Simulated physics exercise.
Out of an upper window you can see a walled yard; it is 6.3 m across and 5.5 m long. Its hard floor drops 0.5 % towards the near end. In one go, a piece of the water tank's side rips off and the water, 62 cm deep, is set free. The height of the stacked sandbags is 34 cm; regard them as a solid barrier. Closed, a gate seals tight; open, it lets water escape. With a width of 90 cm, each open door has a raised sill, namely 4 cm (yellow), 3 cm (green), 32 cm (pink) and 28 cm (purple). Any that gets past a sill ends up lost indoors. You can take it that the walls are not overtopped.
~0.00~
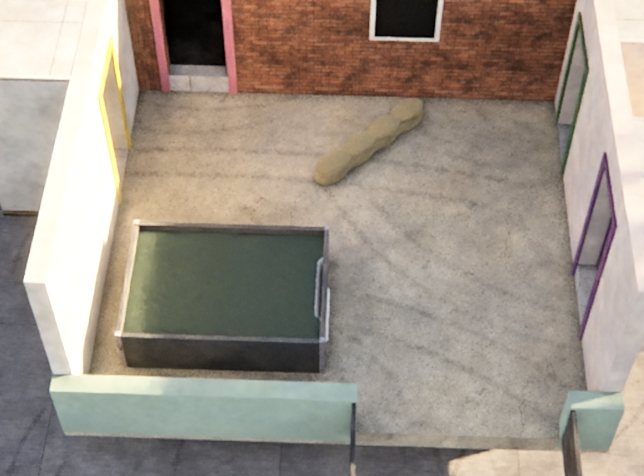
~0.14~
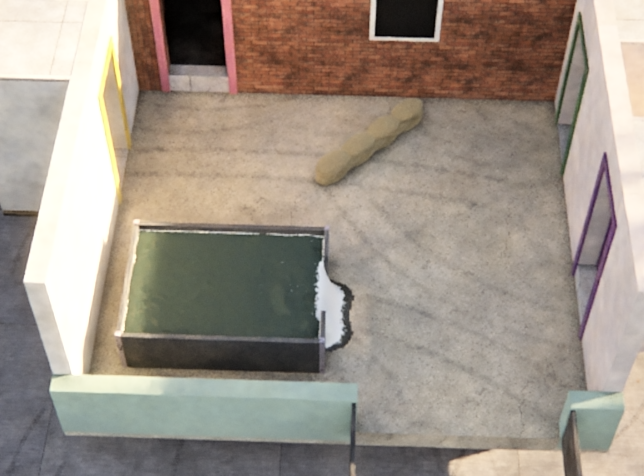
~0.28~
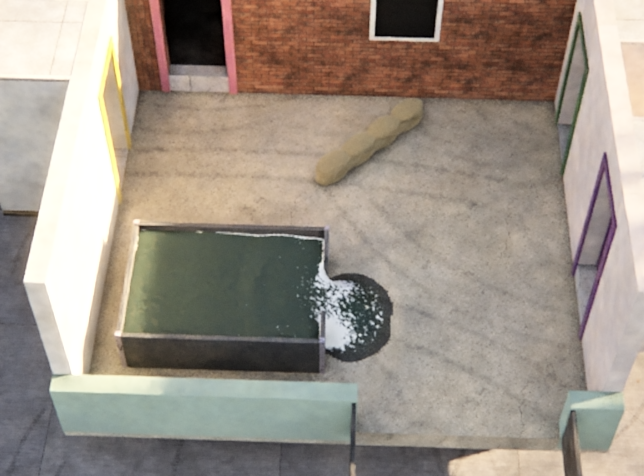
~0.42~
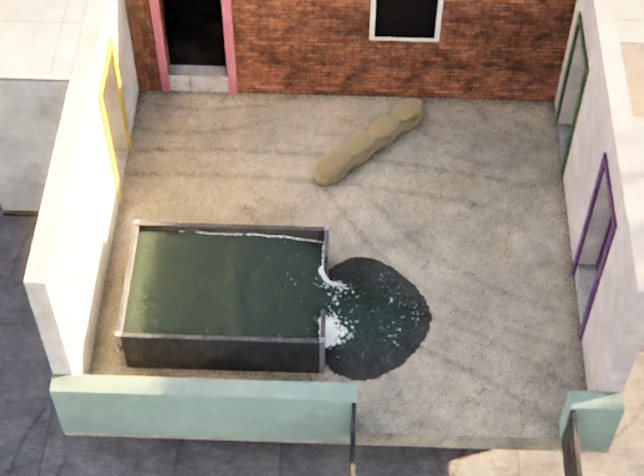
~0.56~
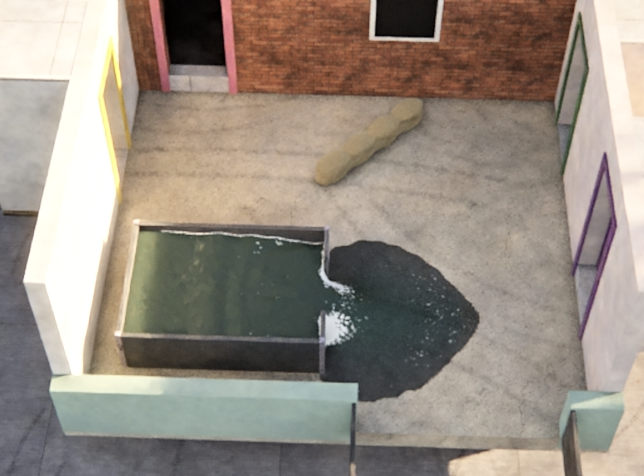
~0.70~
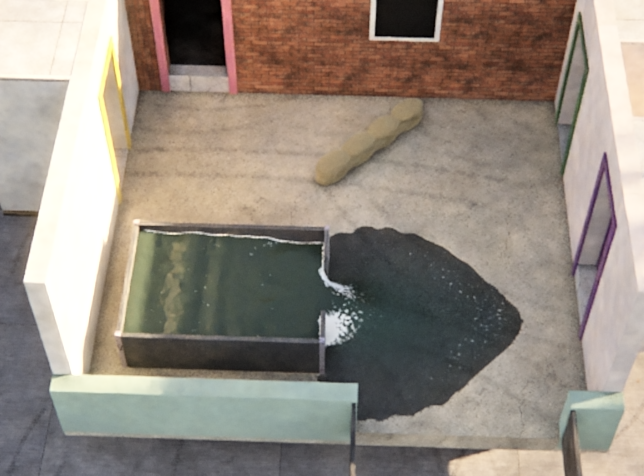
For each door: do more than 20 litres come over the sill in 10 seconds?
In the end yellow door: Within the limit; green door: Past the limit; pink door: Within the limit; purple door: Within the limit.
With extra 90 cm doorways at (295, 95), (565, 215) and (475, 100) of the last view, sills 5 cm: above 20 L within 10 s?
In that order: Under, above, past it.
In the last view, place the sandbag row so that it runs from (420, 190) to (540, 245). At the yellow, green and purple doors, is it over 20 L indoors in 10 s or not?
Then the yellow door is short of it, the green door short of it, the purple door short of it.
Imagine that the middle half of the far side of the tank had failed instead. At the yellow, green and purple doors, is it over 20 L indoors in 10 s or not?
Door yellow goes beyond, door green goes beyond, door purple stays within.
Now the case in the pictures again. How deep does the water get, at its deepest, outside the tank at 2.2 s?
Up to near 31 cm.
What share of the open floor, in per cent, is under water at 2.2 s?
Around 40 per cent.
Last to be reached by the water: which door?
Looks like the yellow door.
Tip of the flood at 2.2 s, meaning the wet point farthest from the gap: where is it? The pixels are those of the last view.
(548, 141).
After 1.4 s water covers 30 % of the floor and is deepest (36 cm) near (333, 317); yellow door not reached, green door not reached, pink door not reached, purple door 20 cm at the sill, 0 L in.
After 2.2 s water covers 40 % of the floor and is deepest (31 cm) near (333, 317); yellow door not reached, green door 4 cm at the sill, 0 L in, pink door not reached, purple door 25 cm at the sill, 0 L in.
After 3.5 s water covers 40 % of the floor and is deepest (21 cm) near (333, 317); yellow door not reached, green door 7 cm at the sill, 10 L in, pink door not reached, purple door 18 cm at the sill, 0 L in.
After 6.0 s water covers 55 % of the floor and is deepest (16 cm) near (578, 422); yellow door not reached, green door 10 cm at the sill, 41 L in, pink door 1 cm at the sill, 0 L in, purple door 14 cm at the sill, 0 L in.
After 10.0 s water covers 75 % of the floor and is deepest (10 cm) near (333, 317); yellow door 3 cm at the sill, 0 L in, green door 8 cm at the sill, 115 L in, pink door 2 cm at the sill, 0 L in, purple door 9 cm at the sill, 0 L in.
